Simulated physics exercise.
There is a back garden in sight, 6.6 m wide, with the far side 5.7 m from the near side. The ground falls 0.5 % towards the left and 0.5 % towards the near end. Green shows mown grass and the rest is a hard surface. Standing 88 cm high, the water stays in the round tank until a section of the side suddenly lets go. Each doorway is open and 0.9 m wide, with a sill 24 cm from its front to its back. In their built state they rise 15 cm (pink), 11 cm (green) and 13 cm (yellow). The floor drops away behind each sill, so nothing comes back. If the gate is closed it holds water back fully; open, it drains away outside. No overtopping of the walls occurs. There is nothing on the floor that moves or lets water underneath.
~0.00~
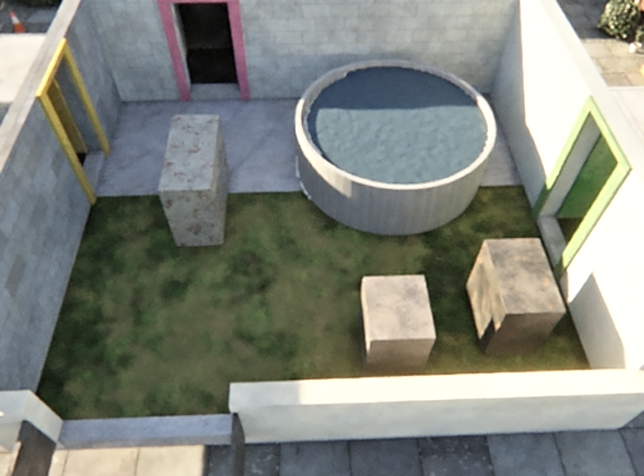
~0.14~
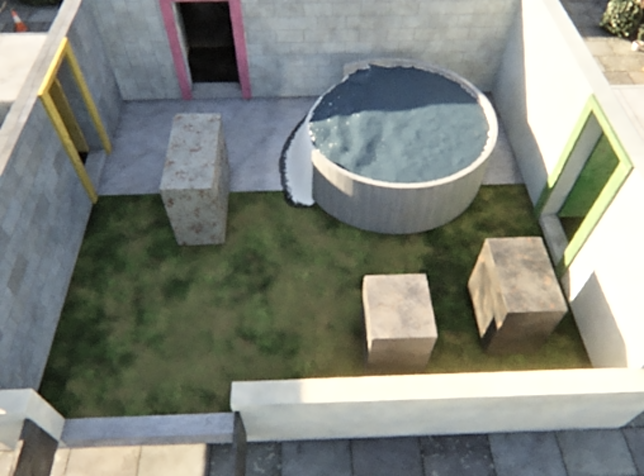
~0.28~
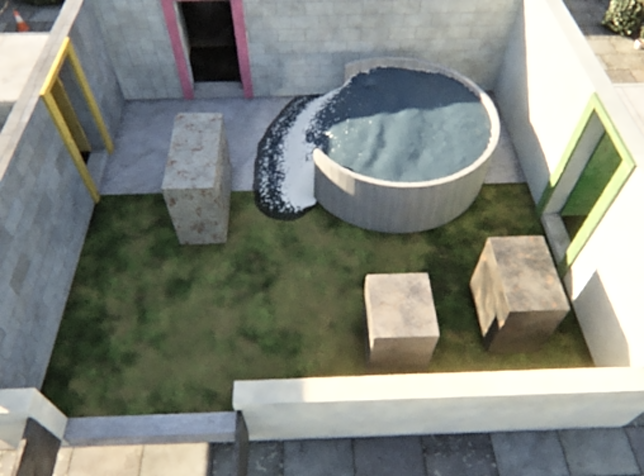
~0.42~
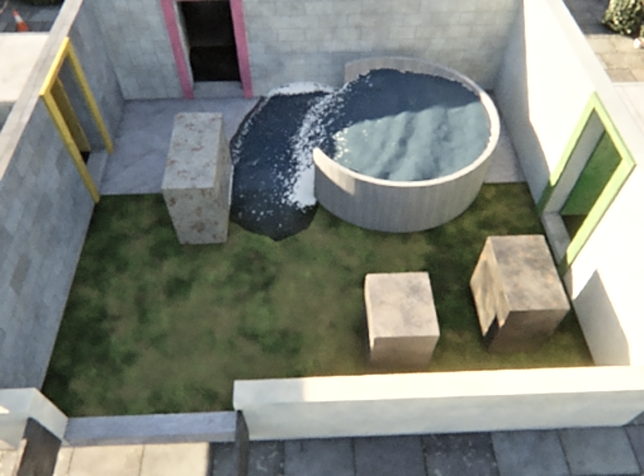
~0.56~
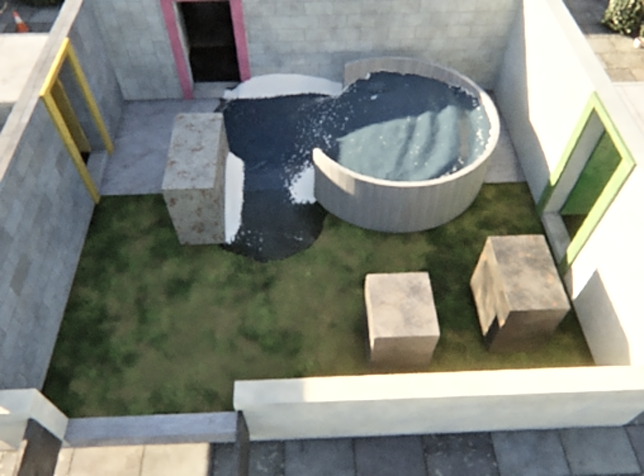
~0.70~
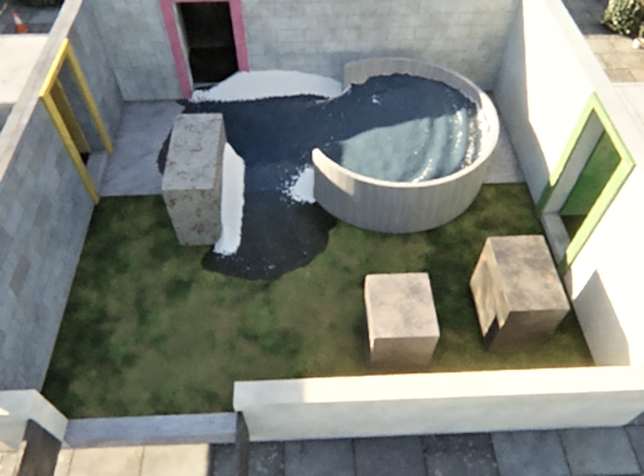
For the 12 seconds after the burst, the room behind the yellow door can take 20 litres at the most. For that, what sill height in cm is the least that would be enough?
A sill of about 34 cm would just do.
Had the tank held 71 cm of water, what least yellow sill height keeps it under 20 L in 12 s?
A step of about 27 cm does it.
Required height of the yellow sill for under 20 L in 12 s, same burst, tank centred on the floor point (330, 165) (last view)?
It should be around 35 cm high.
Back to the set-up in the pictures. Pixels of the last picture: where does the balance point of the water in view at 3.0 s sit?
I'd say around (263, 175).
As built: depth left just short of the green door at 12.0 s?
Roughly 10.0 cm deep.
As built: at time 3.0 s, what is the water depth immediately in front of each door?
Depths, in cm - pink: 35, green: 0, yellow: 30.
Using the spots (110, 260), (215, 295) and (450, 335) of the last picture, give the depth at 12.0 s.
The depths come to about 9, 8 and 13 cm.
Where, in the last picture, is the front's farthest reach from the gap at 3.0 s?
Lab note: Front tip approx. at (43, 389).
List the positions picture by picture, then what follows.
The round tank at (394, 121) is whole and still, 88 cm deep; the yellow door at (77, 126) is dry, in the first frame.
The front is at (290, 198), 0.4 m from the gap at (306, 136); 0.6 m2 of floor is wet, 88 cm left at the back, in the second frame.
The front is at (260, 201), 0.8 m from the gap at (308, 137); 2.0 m2 of floor is wet, 88 cm left at the back, in the third frame.
The gap is at (308, 139), the front 1.3 m out at (231, 214); the back of the round tank holds 88 cm, in the fourth frame.
The front is at (224, 99), 1.9 m from the gap at (307, 140); 5.5 m2 of floor is wet, 82 cm left at the back, in the fifth frame.
The front is at (183, 101), 2.5 m from the gap at (307, 140); 7.1 m2 of floor is wet, 76 cm left at the back; 0.9 m in a straight line remain to the yellow door at (80, 126), in the sixth frame.
After 1.4 s water covers 40 % of the floor, deepest (76 cm) near (131, 118); 16 cm at the yellow door, 8 litres in over its 13 cm sill.
After 3.0 s water covers 80 % of the floor, deepest (48 cm) near (119, 125); 30 cm at the yellow door, 150 litres in over its 13 cm sill.
After 12.0 s water covers 100 % of the floor, deepest (14 cm) near (436, 359); 9 cm at the yellow door, 294 litres in over its 13 cm sill.
At the yellow door as built, the water arrived by 1.0 s and peaked near 34 cm at 2.2 s.
Run again over the same 12 s with other heights there, 49 litres in over 28.5 cm, 8 litres over 38.5 cm. The limit of 20 litres is kept from about 34 cm up.
